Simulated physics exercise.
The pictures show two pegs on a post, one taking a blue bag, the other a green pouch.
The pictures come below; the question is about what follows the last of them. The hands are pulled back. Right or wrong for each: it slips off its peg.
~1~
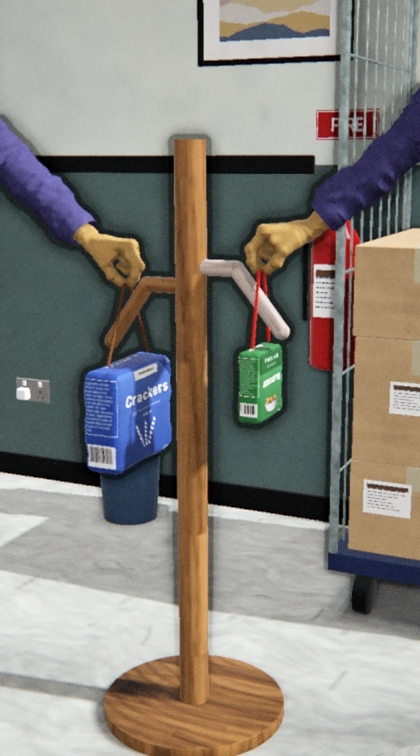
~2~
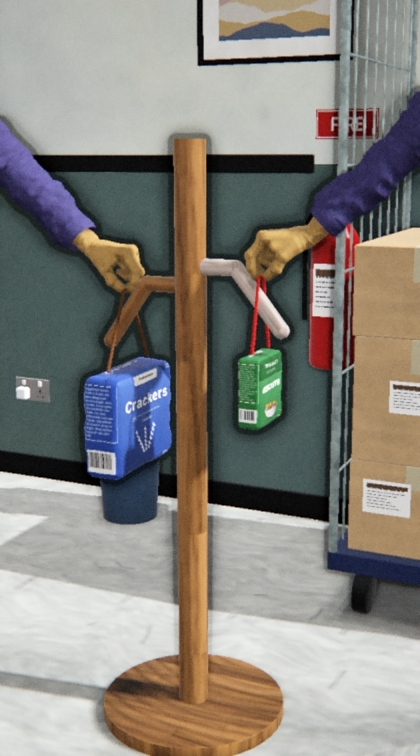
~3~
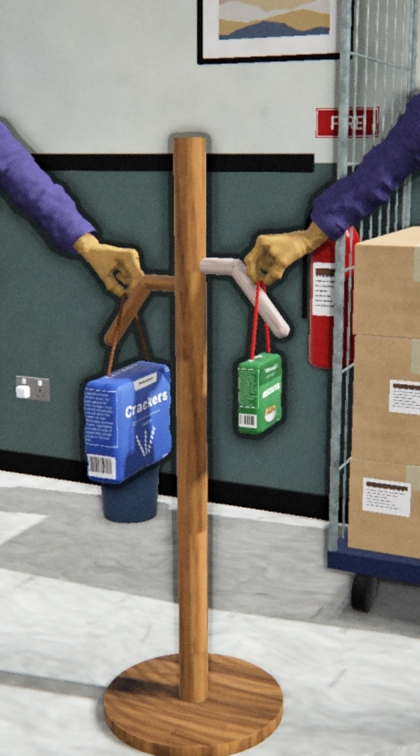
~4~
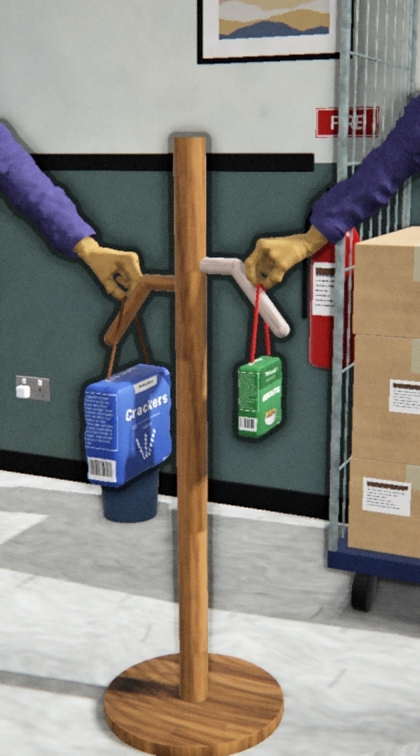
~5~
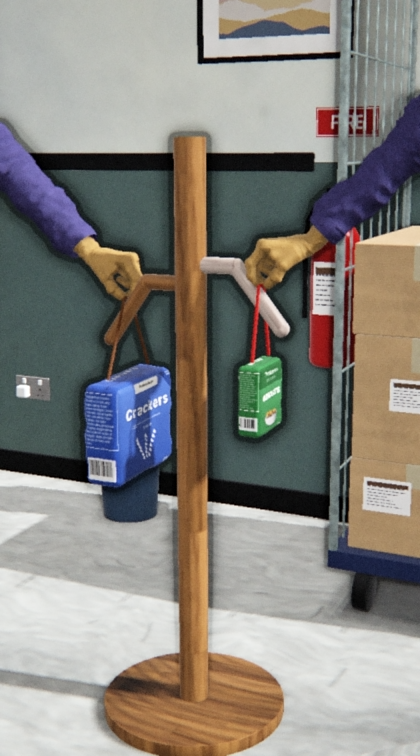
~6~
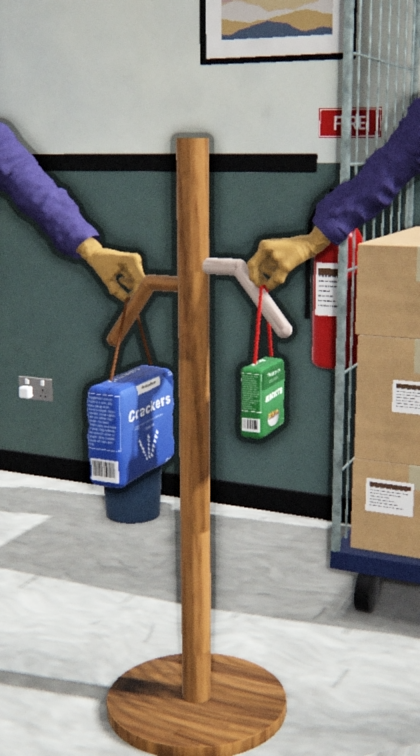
Blue bag: Right; green pouch: Right.
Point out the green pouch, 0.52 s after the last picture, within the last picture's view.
At that time it is roughly at (277, 710) in the last view.
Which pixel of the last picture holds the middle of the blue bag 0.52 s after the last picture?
Position then: About (178, 653).
Then, 0.26 s after the last picture, blue bag falling near (135, 510); green pouch falling near (264, 486).
Then, 0.52 s after the last picture, blue bag on the floor near (178, 653); green pouch on the floor near (277, 710).
Then, 0.78 s after the last picture, blue bag on the floor near (197, 668); green pouch on the floor near (295, 747).
At rest, blue bag on the floor near (182, 684); green pouch on the floor near (295, 747). The blue bag comes down and the green pouch slips off its peg.
